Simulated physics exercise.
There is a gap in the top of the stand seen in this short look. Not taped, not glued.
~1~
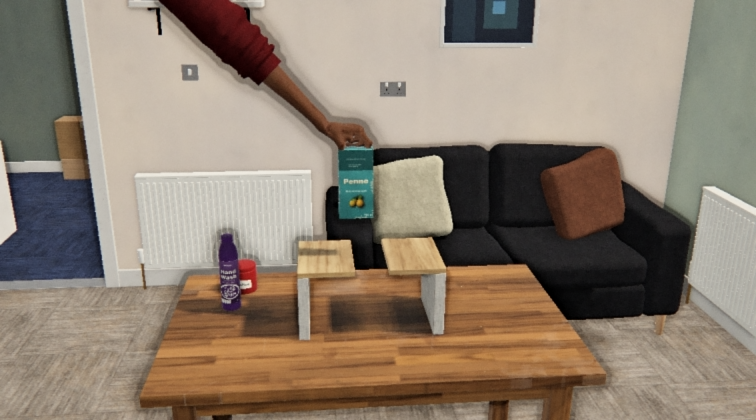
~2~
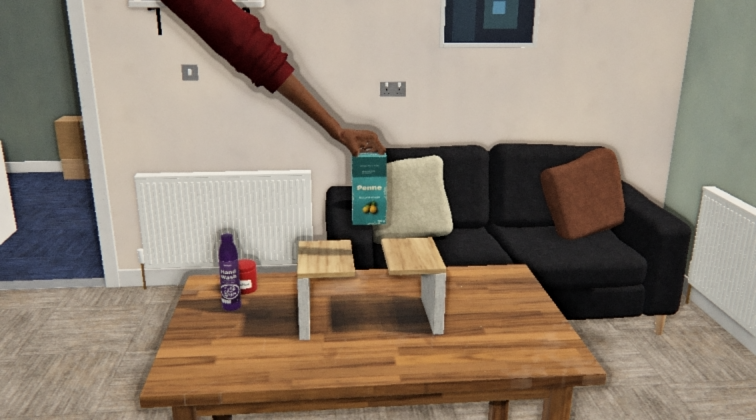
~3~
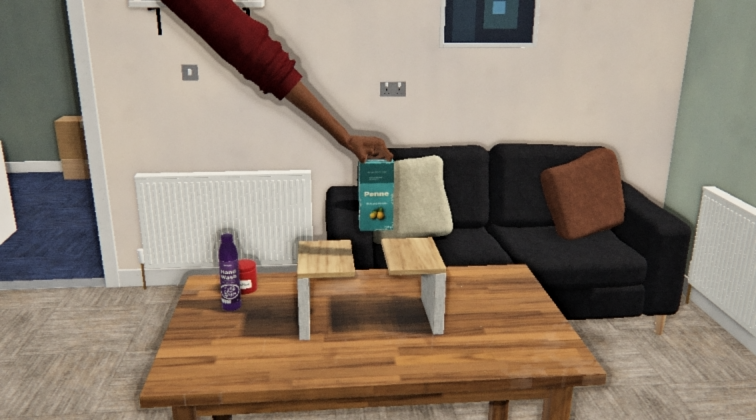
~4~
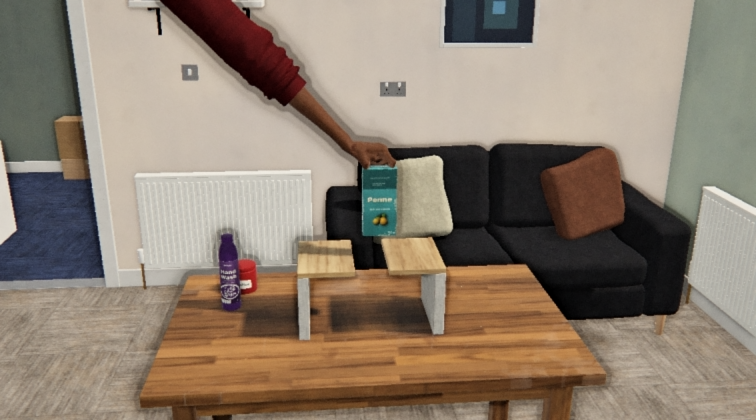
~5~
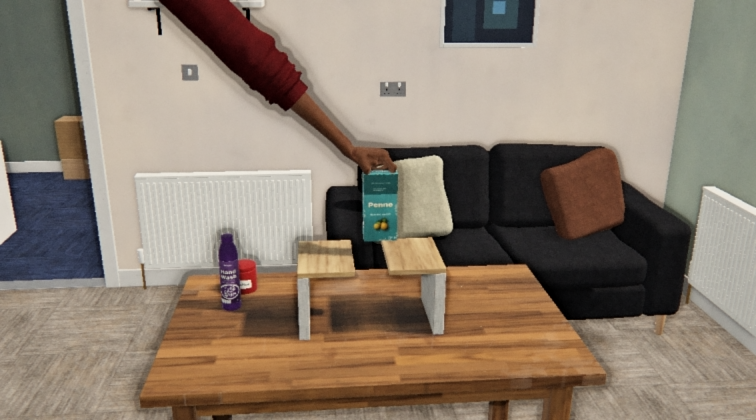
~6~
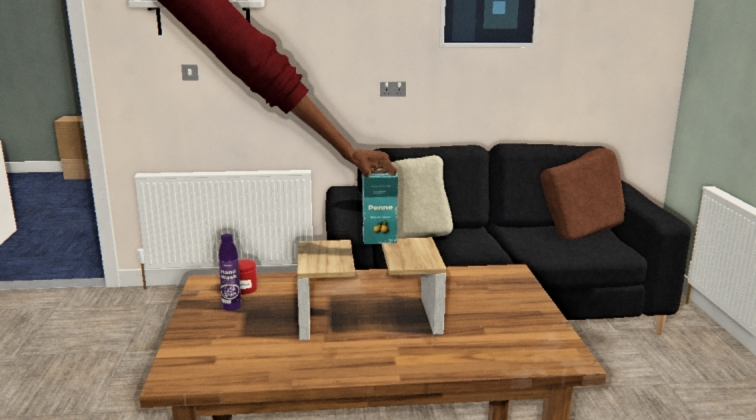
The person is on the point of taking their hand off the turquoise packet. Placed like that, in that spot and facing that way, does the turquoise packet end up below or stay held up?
I predict it will be held back.
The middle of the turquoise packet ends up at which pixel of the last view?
It ends up near (346, 239).
Then, 0.20 s later than the last frame, turquoise packet moved a little near (380, 222).
Then, 0.30 s later than the last frame, turquoise packet tilted by 11° near (373, 223).
Then, 0.40 s later than the last frame, turquoise packet tilted by 35° near (361, 231).
Then, 0.60 s later than the last frame, turquoise packet on its side near (346, 239).
When it is over, lying over on the stand or table, turquoise packet; the other 2 as before. End places, in pixels of the last picture, turquoise packet near (346, 239). The packet is caught.
